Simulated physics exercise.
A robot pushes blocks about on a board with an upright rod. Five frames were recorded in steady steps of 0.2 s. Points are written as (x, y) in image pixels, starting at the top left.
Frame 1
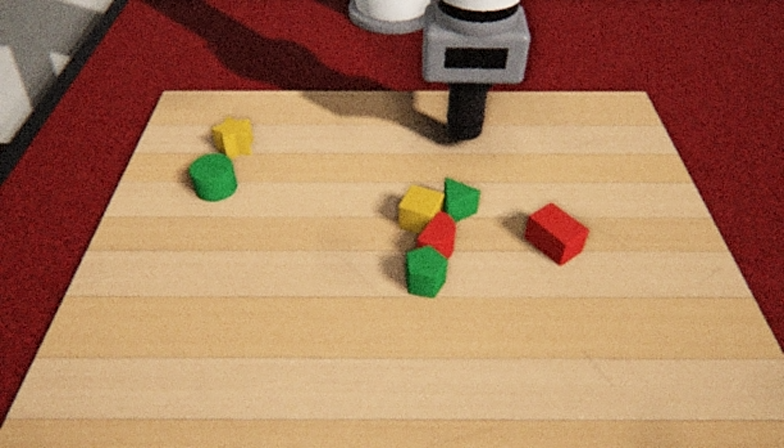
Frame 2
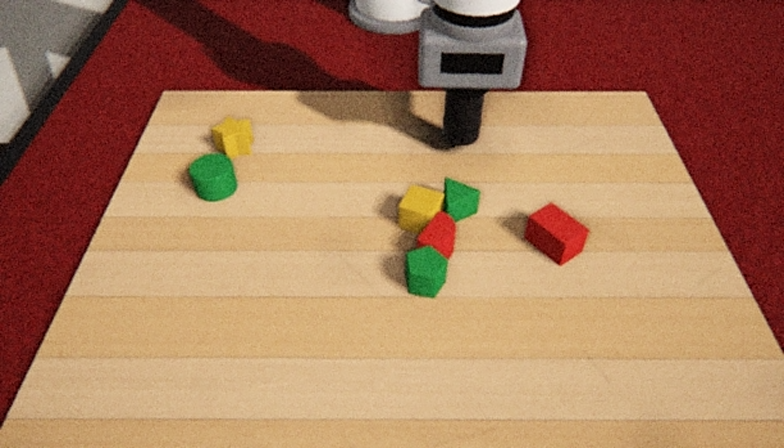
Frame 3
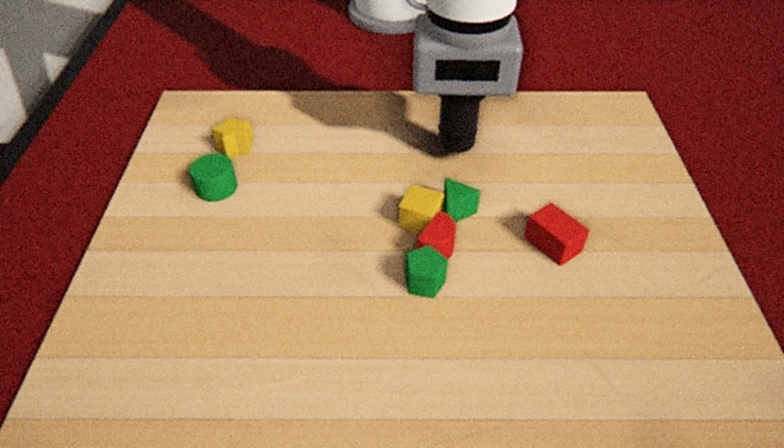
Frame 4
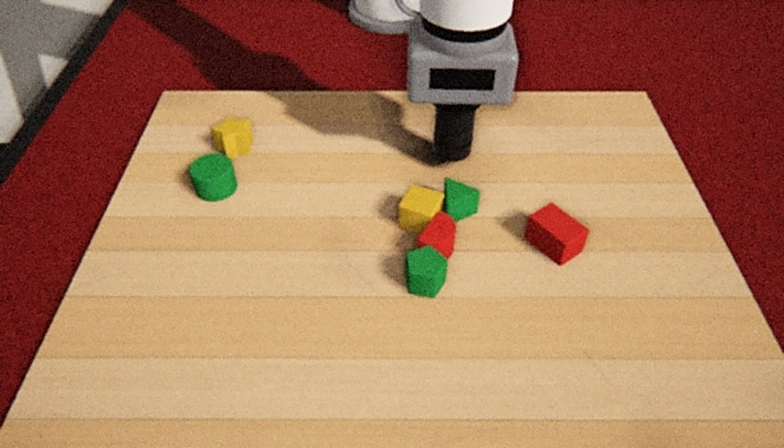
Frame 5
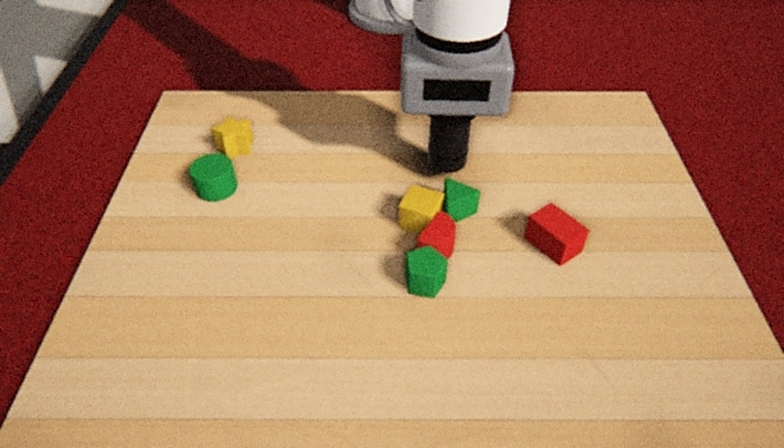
A robot arm with a dark rod slid a short way forward and slightly left over a wooden board, nearing a small cluster of yellow, green and red blocks, while none of the blocks moved.
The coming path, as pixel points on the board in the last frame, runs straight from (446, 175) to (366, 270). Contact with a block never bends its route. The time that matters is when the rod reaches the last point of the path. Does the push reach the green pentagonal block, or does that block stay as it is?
When the path is over, the green pentagonal block has left its spot.
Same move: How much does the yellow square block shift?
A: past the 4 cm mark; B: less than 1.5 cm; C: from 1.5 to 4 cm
My pick is A.
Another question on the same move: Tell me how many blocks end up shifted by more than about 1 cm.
My answer is three or more.
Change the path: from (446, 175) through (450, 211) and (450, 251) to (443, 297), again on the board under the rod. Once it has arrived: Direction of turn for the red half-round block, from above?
Turns clockwise.
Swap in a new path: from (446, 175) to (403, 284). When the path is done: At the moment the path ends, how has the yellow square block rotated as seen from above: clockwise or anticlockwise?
Looking down, it rotates clockwise.
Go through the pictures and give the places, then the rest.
Lower end of the rod (464, 131), tops of blocks, yellow square block (422, 199), green pentagonal block (426, 261), red half-round block (439, 228), green three-sided block (458, 190), in the first picture.
Rod (461, 136), blocks as before, in the second picture.
Rod (456, 143), blocks as before, in the third picture.
Rod (452, 151), blocks as before, in the fourth picture.
Rod (447, 162), yellow square block (422, 199), green pentagonal block (426, 261), red half-round block (439, 228), green three-sided block (458, 190), in the fifth picture.
The first path, step by step. One third of the way, rod (423, 190); yellow square block (416, 208); green three-sided block (456, 198), turned 55° anticlockwise.
Two thirds of the way, rod (396, 222); yellow square block (396, 244), turned 30° anticlockwise; green pentagonal block (428, 268); green three-sided block (454, 200), turned 75° anticlockwise.
At the end, rod (365, 256); yellow square block (382, 280), turned 60° anticlockwise; green pentagonal block (431, 279), turned 50° anticlockwise; red half-round block not moved; green three-sided block (454, 200), turned 75° anticlockwise.
